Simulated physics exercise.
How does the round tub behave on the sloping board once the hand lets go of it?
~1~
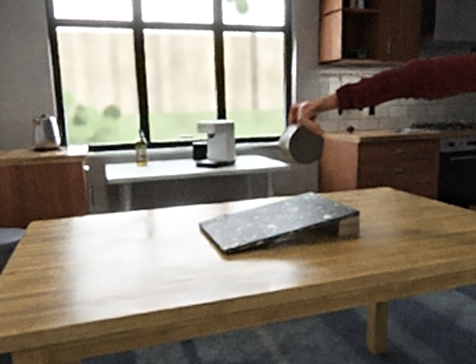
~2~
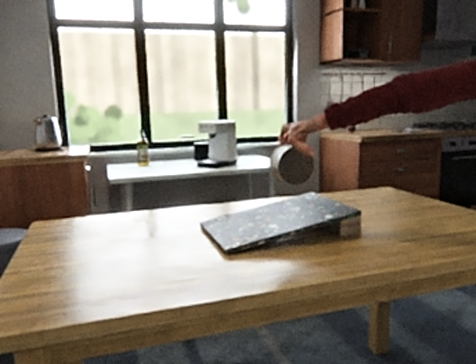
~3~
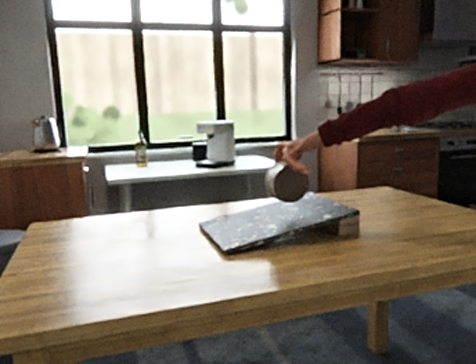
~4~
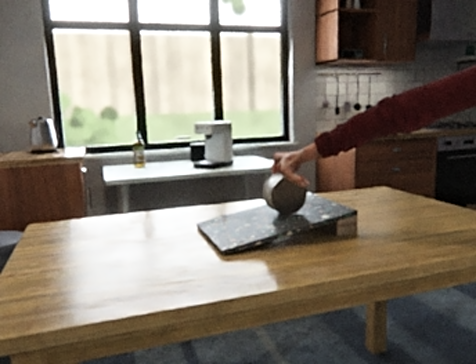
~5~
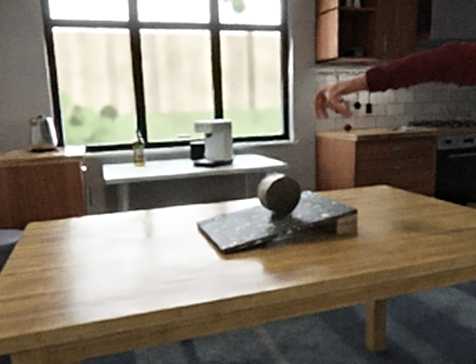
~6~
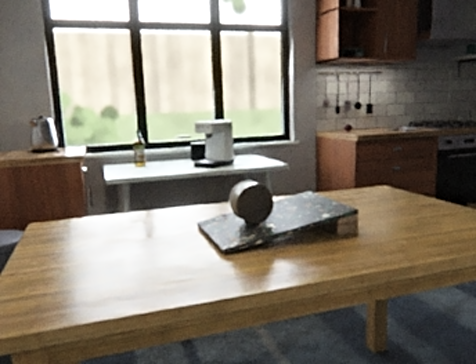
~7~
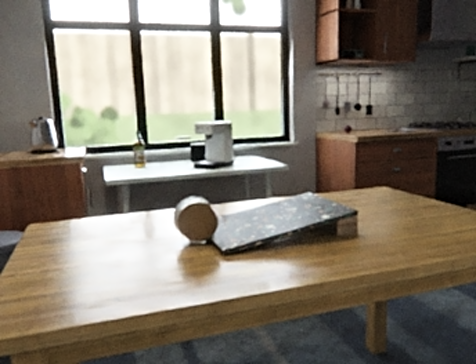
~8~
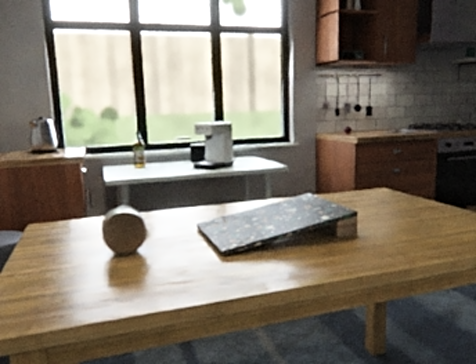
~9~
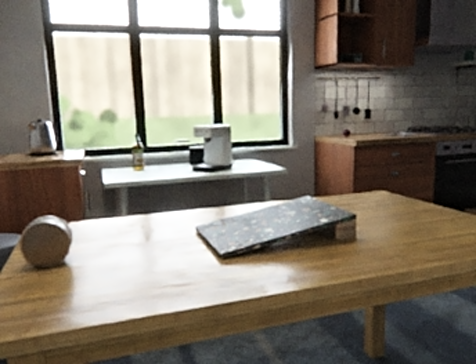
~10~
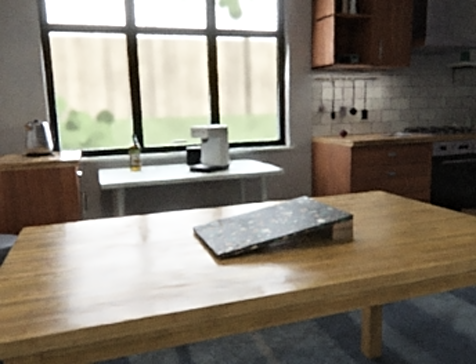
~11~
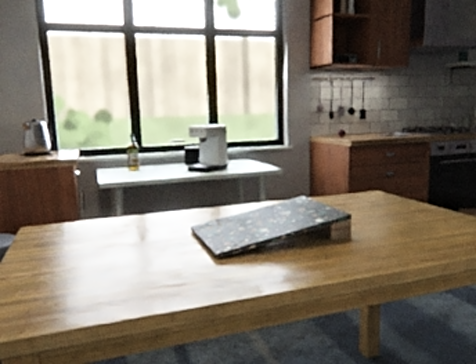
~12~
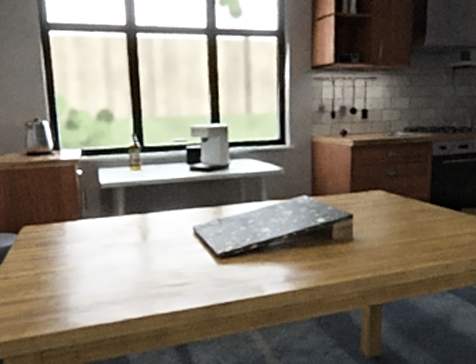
It rolls down the board to the left and carries on across the table after leaving the low end.
